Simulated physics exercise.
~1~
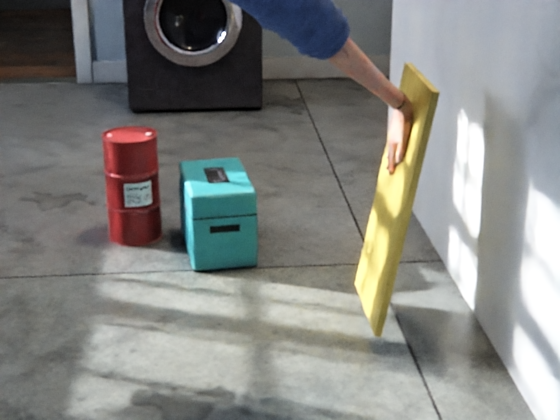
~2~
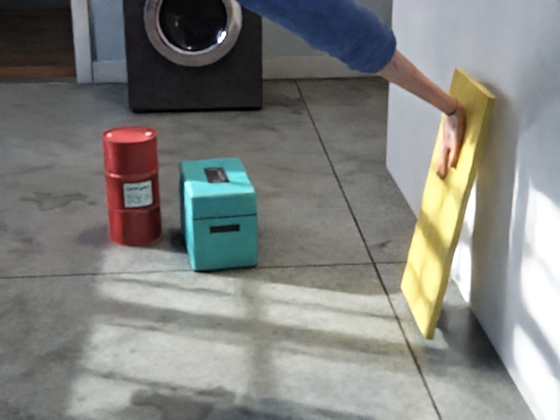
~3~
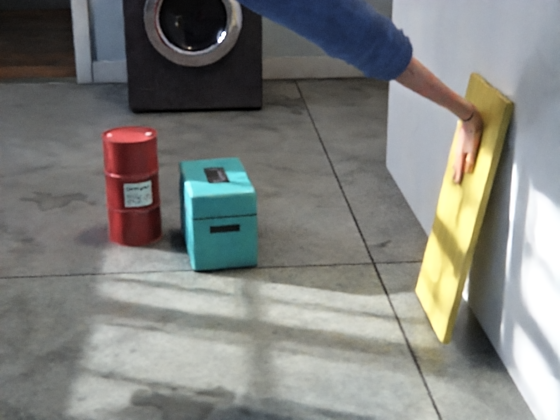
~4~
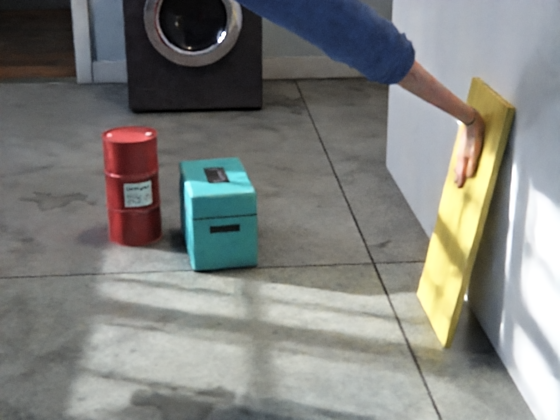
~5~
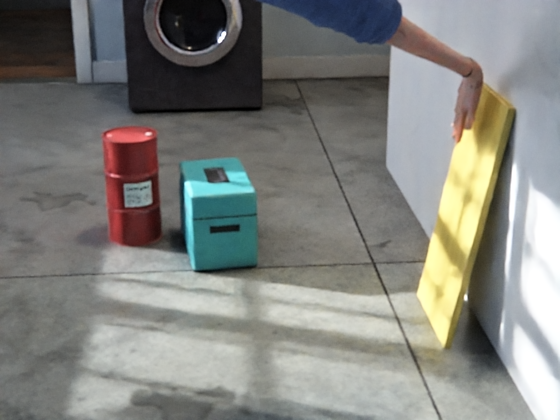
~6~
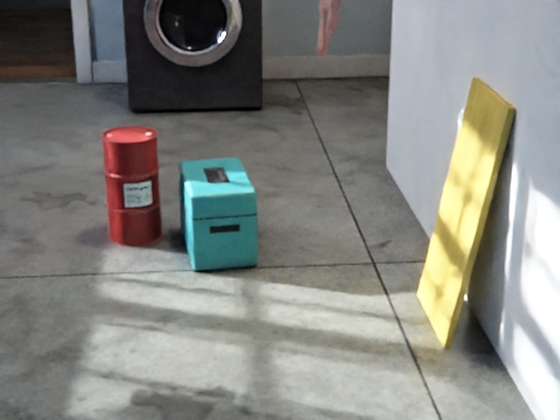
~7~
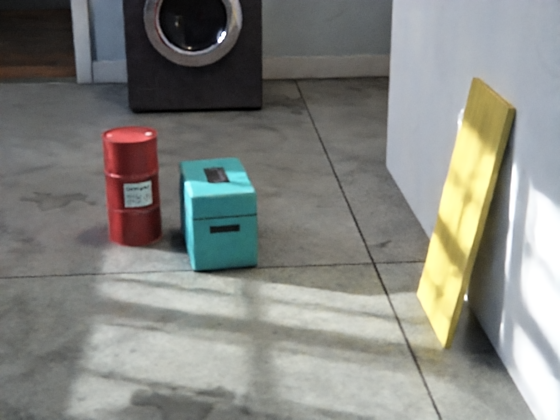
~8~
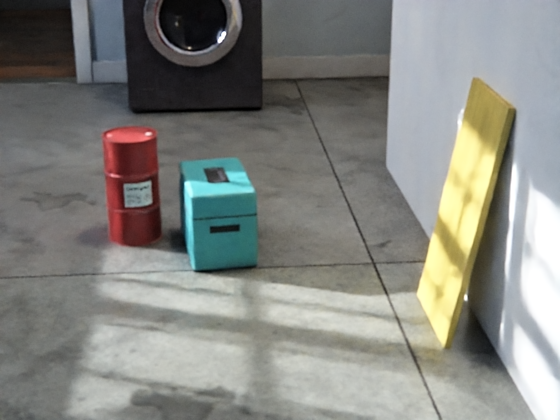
Yellow board being leaned against the wall at right by a hand, which lets go and withdraws, the board staying propped.
